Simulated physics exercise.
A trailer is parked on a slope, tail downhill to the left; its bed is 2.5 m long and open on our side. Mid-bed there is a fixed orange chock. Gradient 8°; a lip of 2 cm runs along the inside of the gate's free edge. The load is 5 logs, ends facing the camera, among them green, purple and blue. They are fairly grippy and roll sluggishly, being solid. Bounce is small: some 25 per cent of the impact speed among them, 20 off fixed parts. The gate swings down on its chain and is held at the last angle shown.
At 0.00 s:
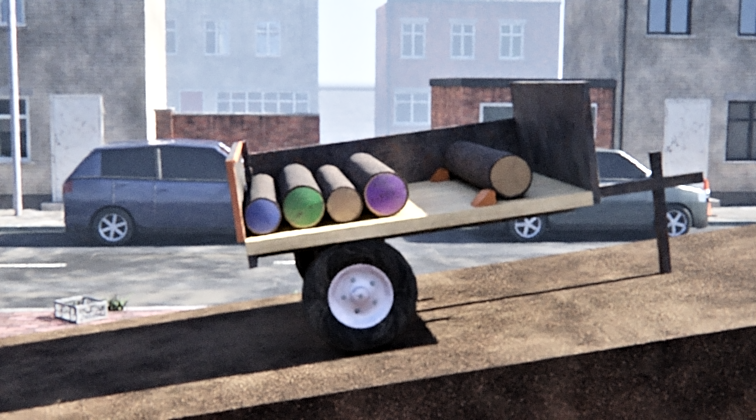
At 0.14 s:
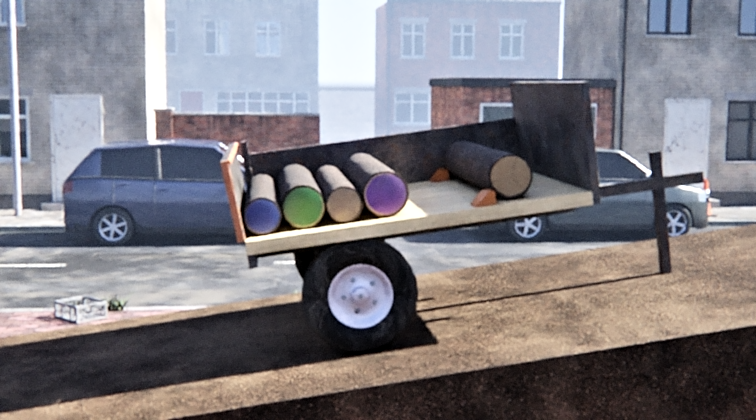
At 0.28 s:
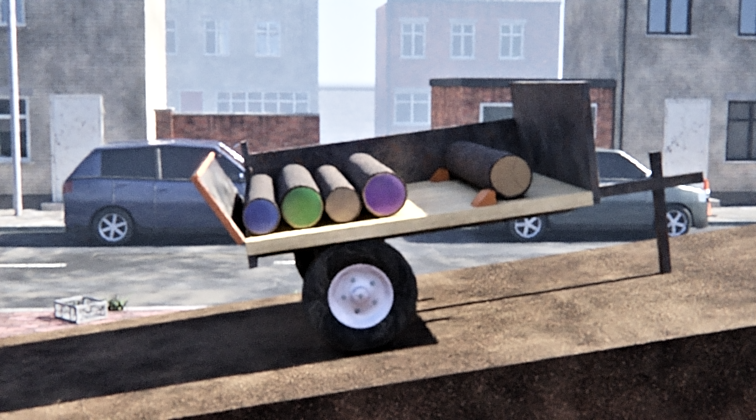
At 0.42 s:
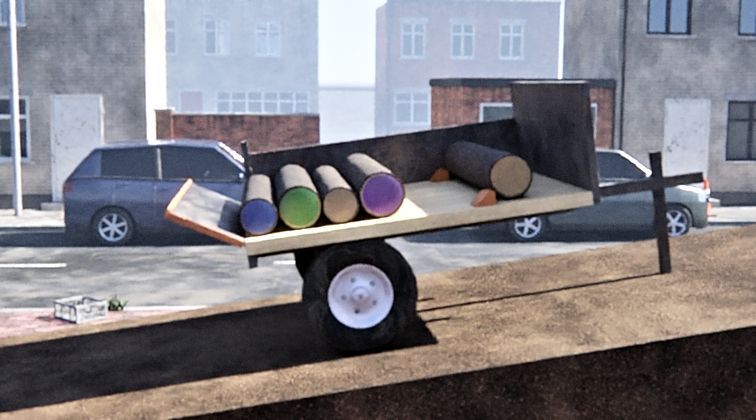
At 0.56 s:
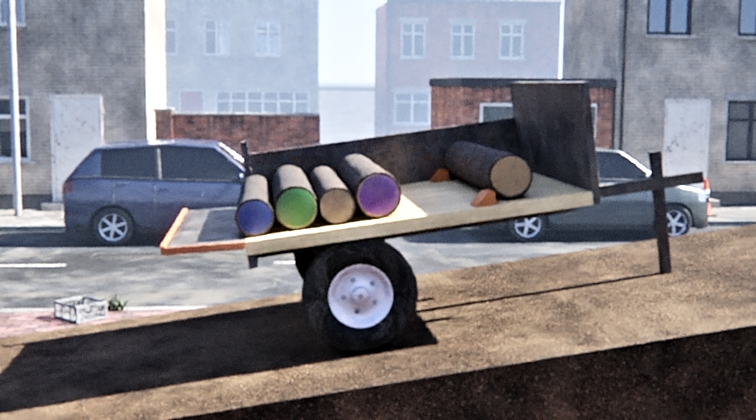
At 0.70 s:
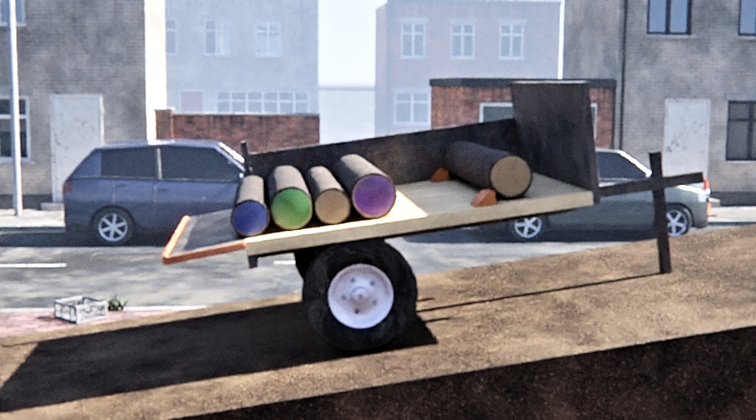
Trailer parked on a dirt slope lowering its left-hand gate on the downhill side, the row of logs beside it creeping slightly left.
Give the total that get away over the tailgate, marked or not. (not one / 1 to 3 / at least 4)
Out of 5: At least 4.
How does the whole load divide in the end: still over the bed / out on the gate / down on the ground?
1, 0 and 4.
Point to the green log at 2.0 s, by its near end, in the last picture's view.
Around (183, 228).
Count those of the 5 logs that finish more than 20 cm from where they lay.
The count is 4.
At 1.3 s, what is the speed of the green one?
About 0.5 m/s.
After 1.3 s, green is on the bed, 10 cm short of the hinge, rolling left; purple is on the bed, 70 cm short of the hinge, rolling left; blue is on the gate, 25 cm past the hinge, rolling left; 0 of 5 are out.
After 2.0 s, green is on the gate, 45 cm past the hinge, rolling left; purple is on the bed, 25 cm short of the hinge, rolling left; blue is dropping off the gate; 1 of 5 is out.
After 2.9 s, green is off the vehicle; purple is dropping off the gate; blue is off the vehicle; 4 of 5 are out.
At rest (5.6 s), green is off the vehicle; purple is out on the ground; blue is off the vehicle; 4 of 5 are out.
